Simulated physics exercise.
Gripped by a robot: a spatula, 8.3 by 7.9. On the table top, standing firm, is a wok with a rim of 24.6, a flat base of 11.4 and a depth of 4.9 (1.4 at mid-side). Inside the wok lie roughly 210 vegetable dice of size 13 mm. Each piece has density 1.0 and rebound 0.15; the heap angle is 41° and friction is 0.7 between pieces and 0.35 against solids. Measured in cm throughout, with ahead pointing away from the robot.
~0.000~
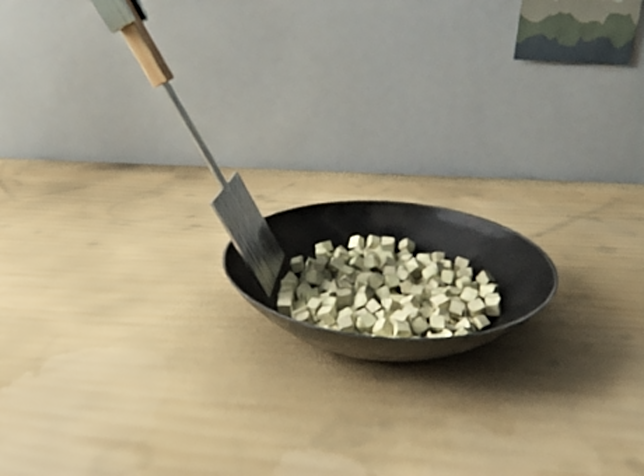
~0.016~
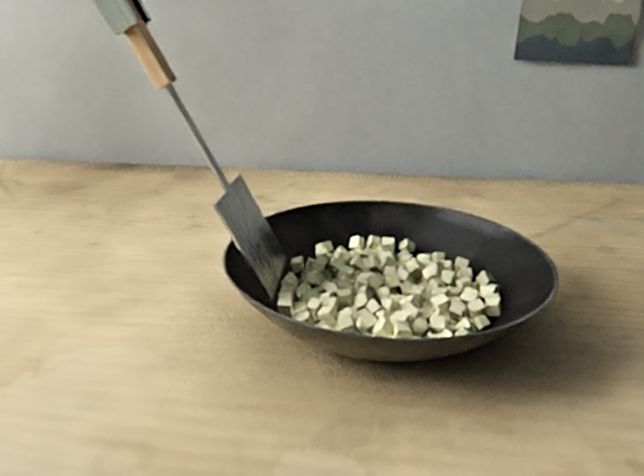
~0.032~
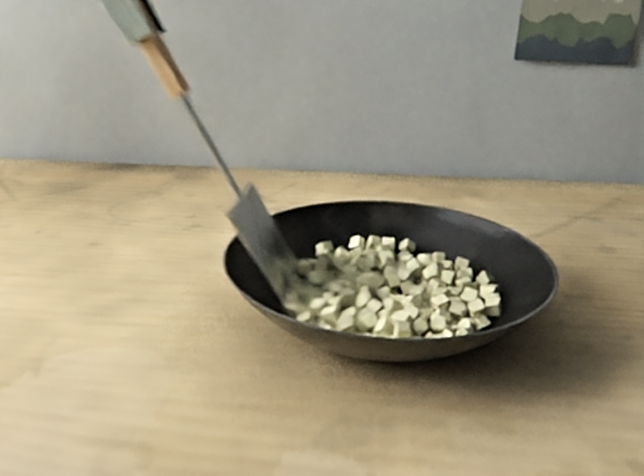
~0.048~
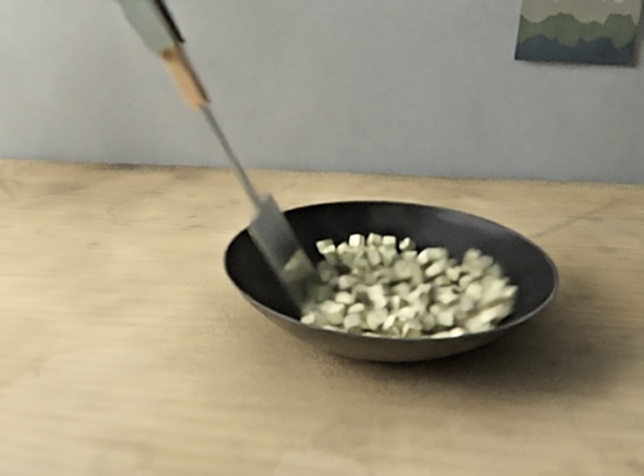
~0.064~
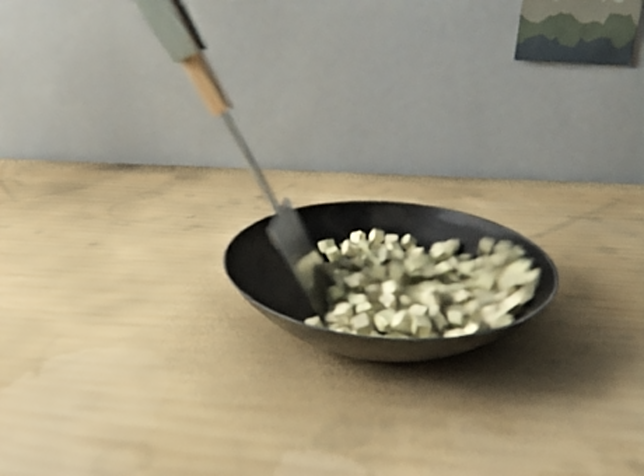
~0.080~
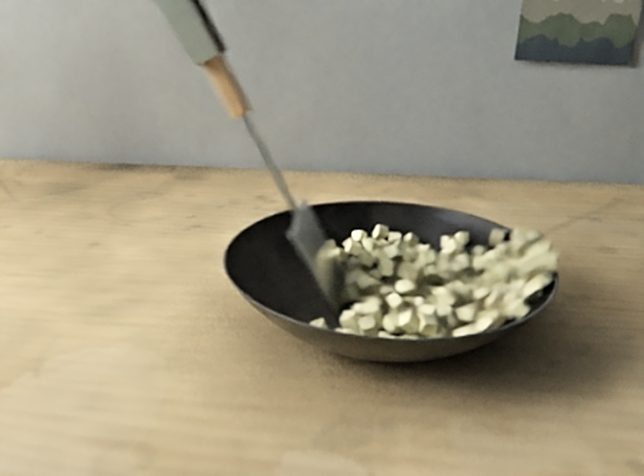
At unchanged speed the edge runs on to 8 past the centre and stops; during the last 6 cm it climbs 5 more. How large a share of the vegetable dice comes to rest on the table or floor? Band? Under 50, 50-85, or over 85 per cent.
Under 50 per cent.
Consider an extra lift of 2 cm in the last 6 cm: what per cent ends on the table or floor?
Result: Approx. 60 %.
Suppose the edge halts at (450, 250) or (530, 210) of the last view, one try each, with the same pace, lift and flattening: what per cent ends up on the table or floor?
Around 20 per cent for the first try and 60 per cent for the second.
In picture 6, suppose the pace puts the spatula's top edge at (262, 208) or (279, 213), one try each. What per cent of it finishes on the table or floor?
First try about 25 %, second try about 35 %.
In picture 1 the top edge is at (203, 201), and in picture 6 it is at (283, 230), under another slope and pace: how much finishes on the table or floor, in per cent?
30 per cent.
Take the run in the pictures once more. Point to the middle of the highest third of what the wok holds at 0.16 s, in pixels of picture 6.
It is centred at roughly (518, 262).
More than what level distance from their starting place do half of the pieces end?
Distance: Around 10 cm.
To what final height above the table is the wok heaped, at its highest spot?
Peak at rest, approximately 6.0 centimetres.
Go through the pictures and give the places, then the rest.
The spatula top edge at (224, 186), sloping 62°; upper third of the load around (388, 285), from x 285 to 495, top at y 245; 209 in the wok, in the first frame.
The spatula top edge at (227, 188), sloping 62°; upper third of the load around (388, 286), from x 285 to 495, top at y 245, in the second frame.
The spatula top edge at (240, 196), sloping 62°; upper third of the load around (388, 286), from x 295 to 495, top at y 245, in the third frame.
The spatula top edge at (259, 206), sloping 62°; upper third of the load around (399, 285), from x 310 to 505, top at y 240, in the fourth frame.
The spatula top edge at (279, 212), sloping 62°; upper third of the load around (441, 283), from x 315 to 530, top at y 240, in the fifth frame.
The spatula top edge at (298, 215), sloping 62°; upper third of the load around (487, 271), from x 320 to 550, top at y 235; 209 in the wok, in the sixth frame.
After 0.12 s, sloping 62°, highest piece 9 above the table; 194 in the wok, 15 on the blade or in flight.
After 0.16 s, sloping 62°, highest piece 10 above the table; 180 in the wok, 29 on the blade or in flight.
After 0.38 s, sloping 62°, highest piece 16 above the table; 141 in the wok, 61 on the table or floor, 7 on the blade or in flight.
After 1.43 s, sloping 62°, highest piece 6 above the table; 141 in the wok, 68 on the table or floor.
In the end, 141 in the wok, 68 on the table or floor. That is 33 % on the table or floor.
